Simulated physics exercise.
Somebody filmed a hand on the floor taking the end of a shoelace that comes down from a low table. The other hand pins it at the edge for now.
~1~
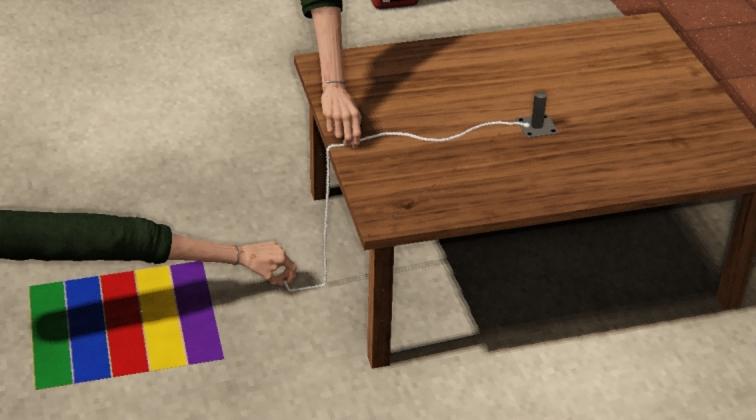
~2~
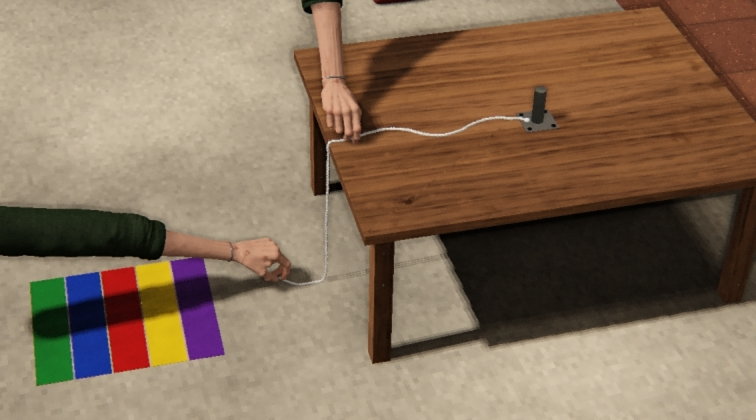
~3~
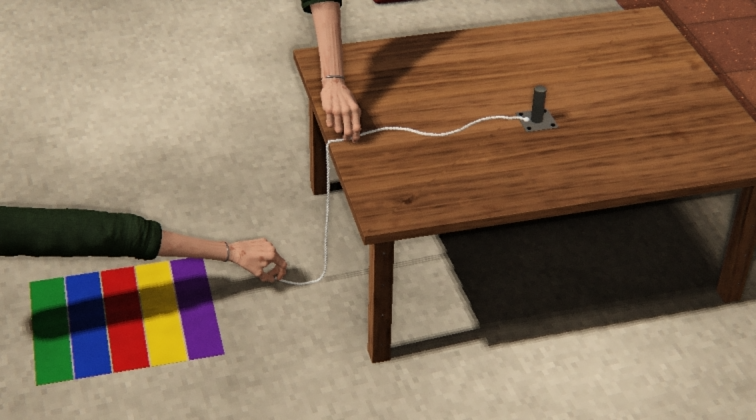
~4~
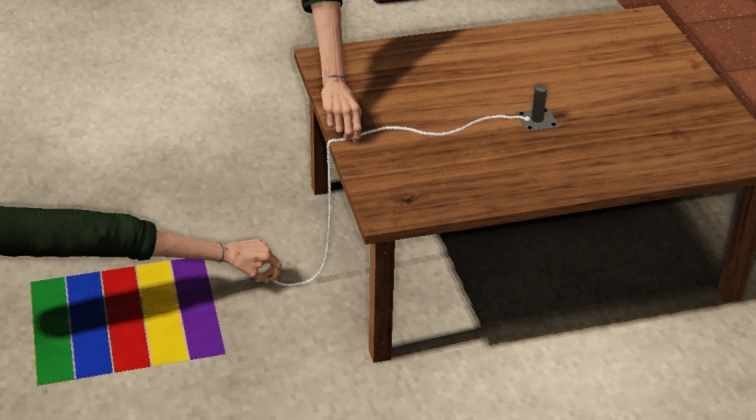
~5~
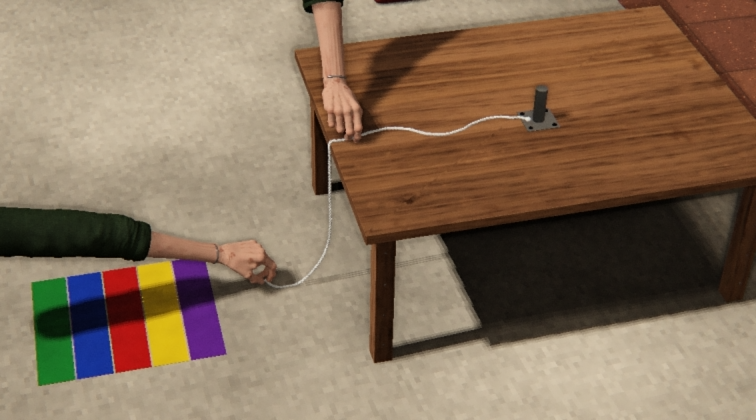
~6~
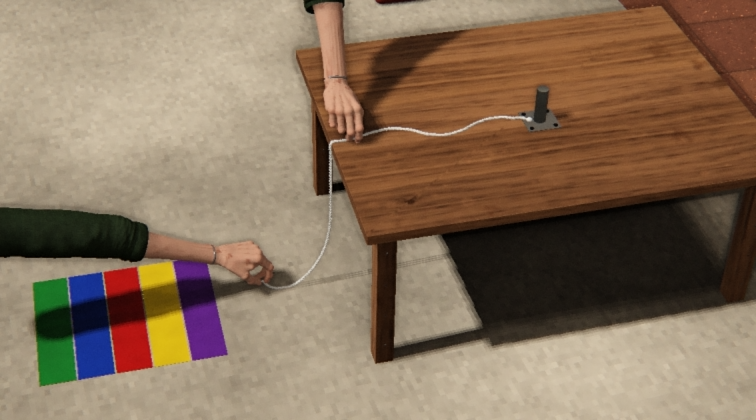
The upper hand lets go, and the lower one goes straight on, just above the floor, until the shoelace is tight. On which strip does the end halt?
It halts on the yellow strip.
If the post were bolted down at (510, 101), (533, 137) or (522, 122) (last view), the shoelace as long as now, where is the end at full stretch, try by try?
About (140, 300), (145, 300) and (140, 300).
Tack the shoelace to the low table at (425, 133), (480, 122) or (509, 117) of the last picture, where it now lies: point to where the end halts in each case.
Near (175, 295), (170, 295) and (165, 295).
Soon after, end near (222, 287); short of the strips.
Then, end near (185, 293); over purple.
At full stretch, end near (163, 296); over yellow. Over yellow.
